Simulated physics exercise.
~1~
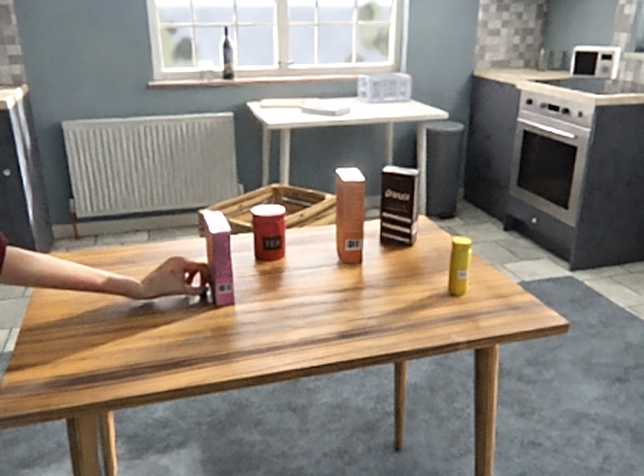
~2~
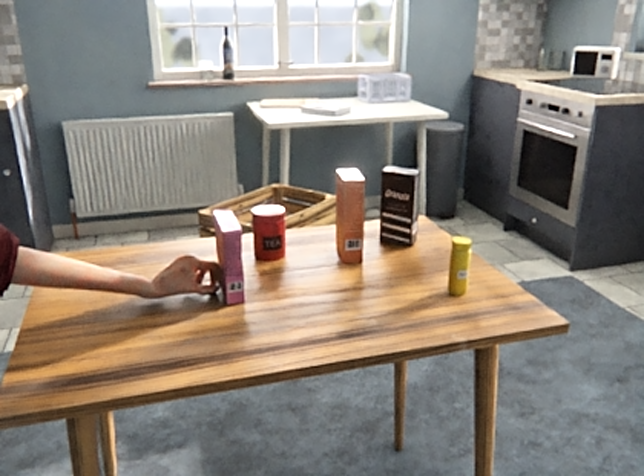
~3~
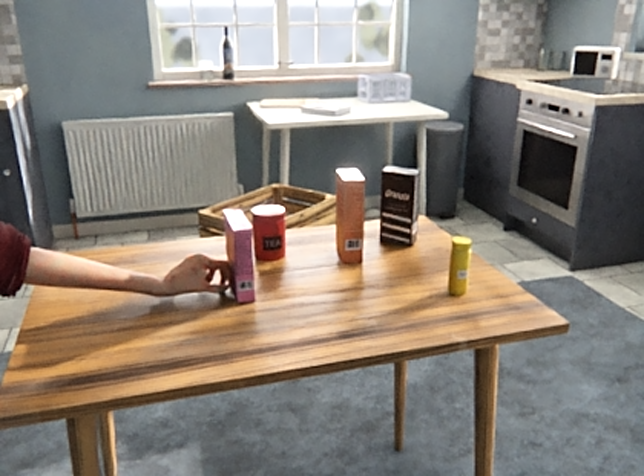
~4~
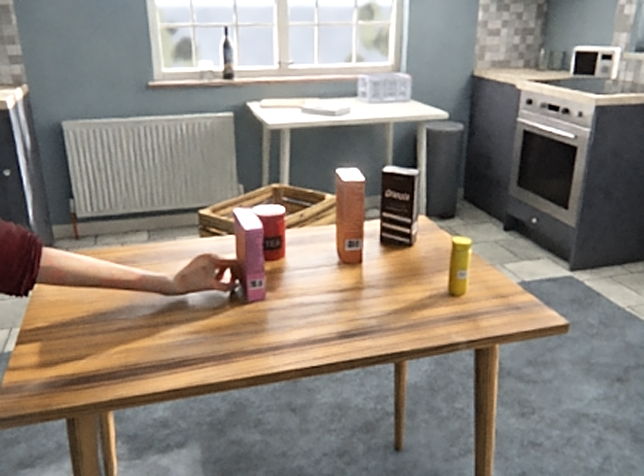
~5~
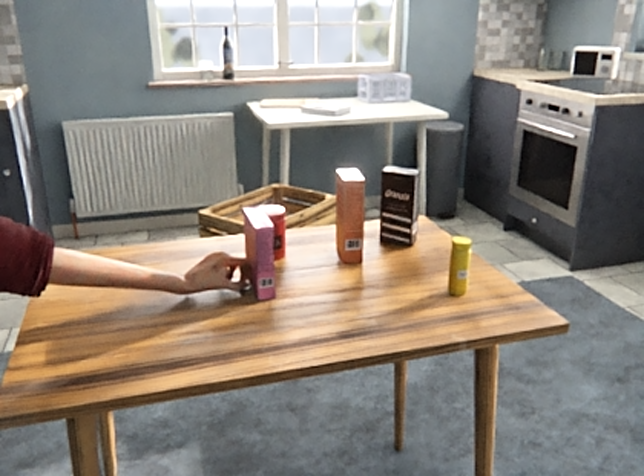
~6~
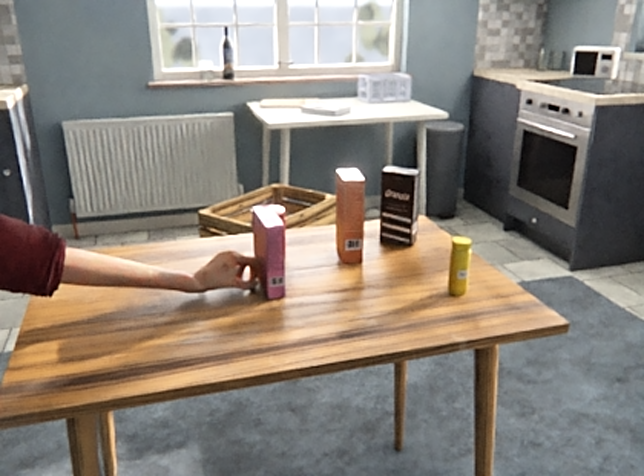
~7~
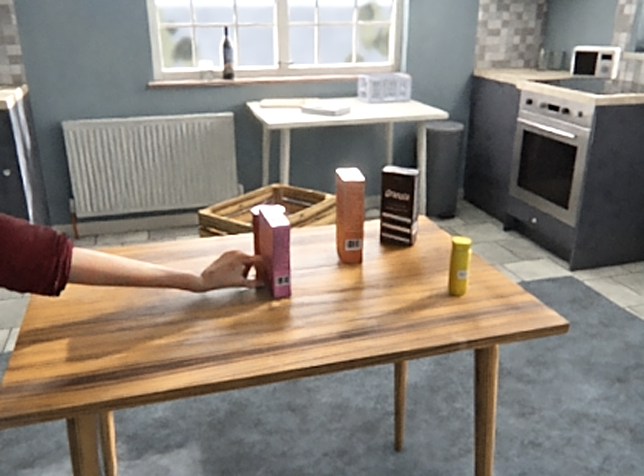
In a sunlit kitchen, a wooden table holds a pink packet, a red jar, an orange packet, a black packet and a yellow shaker. A hand reaching in from the left rests its fingers against the upright pink packet, which stands to the left of the red jar. The hand pushes the packet steadily to the right, and it slides a short way across the tabletop. As it moves, it passes in front of the jar, gradually hiding it from view. The packet ends upright before the jar, fingers still beside it, while the other items stay in place.
